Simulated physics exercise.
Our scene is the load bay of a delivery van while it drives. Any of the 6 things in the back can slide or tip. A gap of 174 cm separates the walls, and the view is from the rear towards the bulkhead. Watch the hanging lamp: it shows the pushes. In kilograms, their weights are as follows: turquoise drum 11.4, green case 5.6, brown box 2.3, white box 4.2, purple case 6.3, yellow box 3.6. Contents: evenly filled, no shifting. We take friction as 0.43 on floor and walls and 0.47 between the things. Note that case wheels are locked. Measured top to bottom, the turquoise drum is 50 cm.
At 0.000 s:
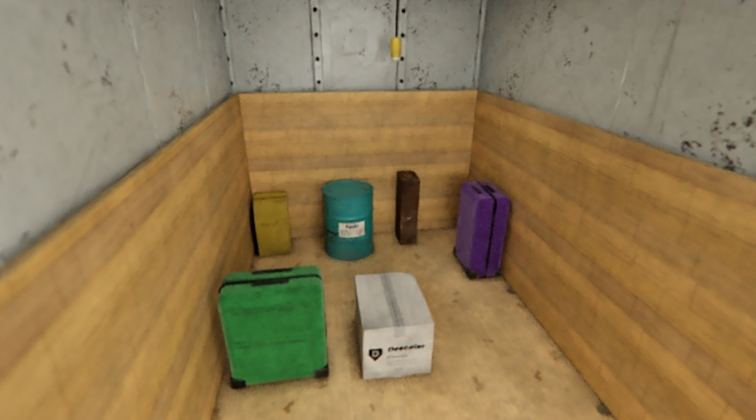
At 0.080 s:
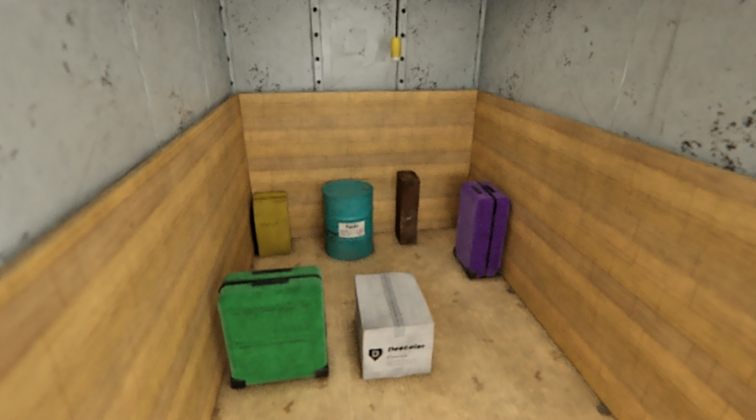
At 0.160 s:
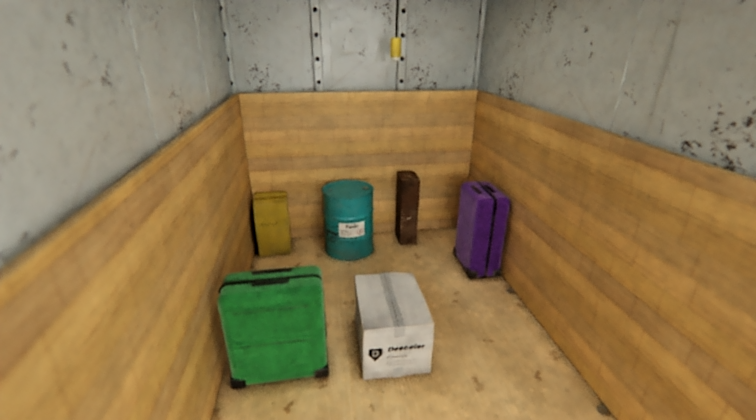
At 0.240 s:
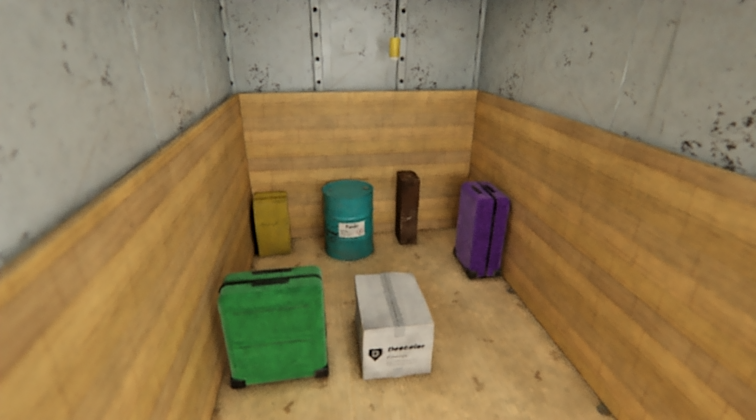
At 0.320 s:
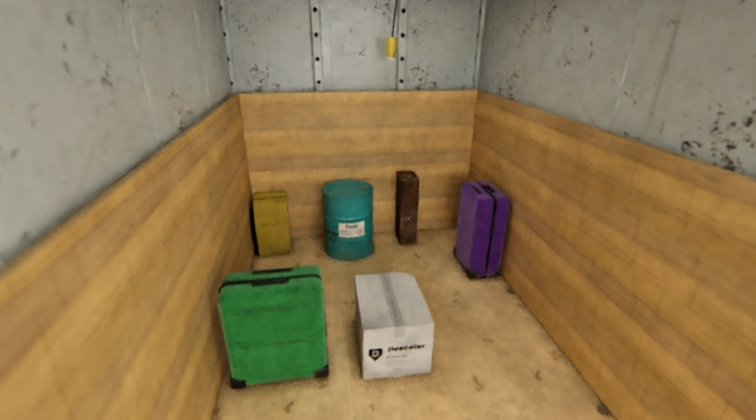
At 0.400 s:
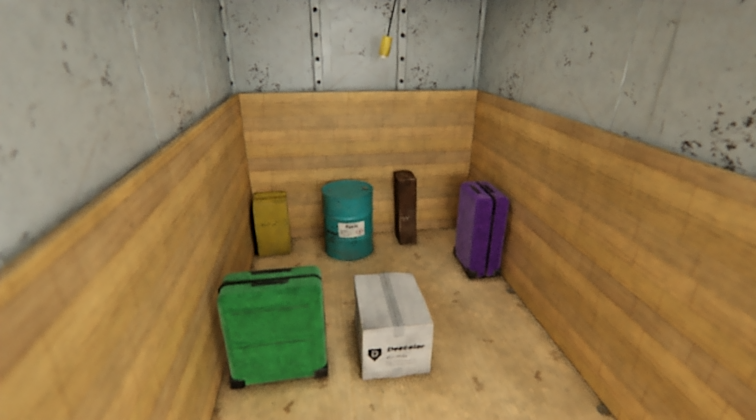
The yellow hanging lamp swings slightly left while the cases, drum and boxes stay still.
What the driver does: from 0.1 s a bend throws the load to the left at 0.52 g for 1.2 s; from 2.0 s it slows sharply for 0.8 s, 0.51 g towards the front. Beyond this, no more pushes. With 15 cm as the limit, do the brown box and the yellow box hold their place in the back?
Check: Brown box off its start, yellow box at its start.
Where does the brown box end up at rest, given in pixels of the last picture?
About (369, 233).
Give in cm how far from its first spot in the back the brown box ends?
Roughly 36 cm.
Around 0.70 s, force 0.52 g left; brown box at 31° to upright near (387, 208); yellow box shifted 3 cm near (269, 224); purple case at 17° to upright.
Around 1.00 s, force 0.52 g left; brown box at 59° to upright near (371, 219); yellow box shifted 3 cm near (269, 224); purple case on its side.
Around 1.40 s, no push; brown box on its side near (369, 233); yellow box shifted 3 cm near (268, 224); purple case on its side.
Finally (3.4 s), on their side or leaning hard in the back, brown box and purple case; not toppled but over 15 cm from the start, turquoise drum and white box; the other 2 still in place (within 15 cm). In the last view, brown box near (369, 233), yellow box near (269, 222).
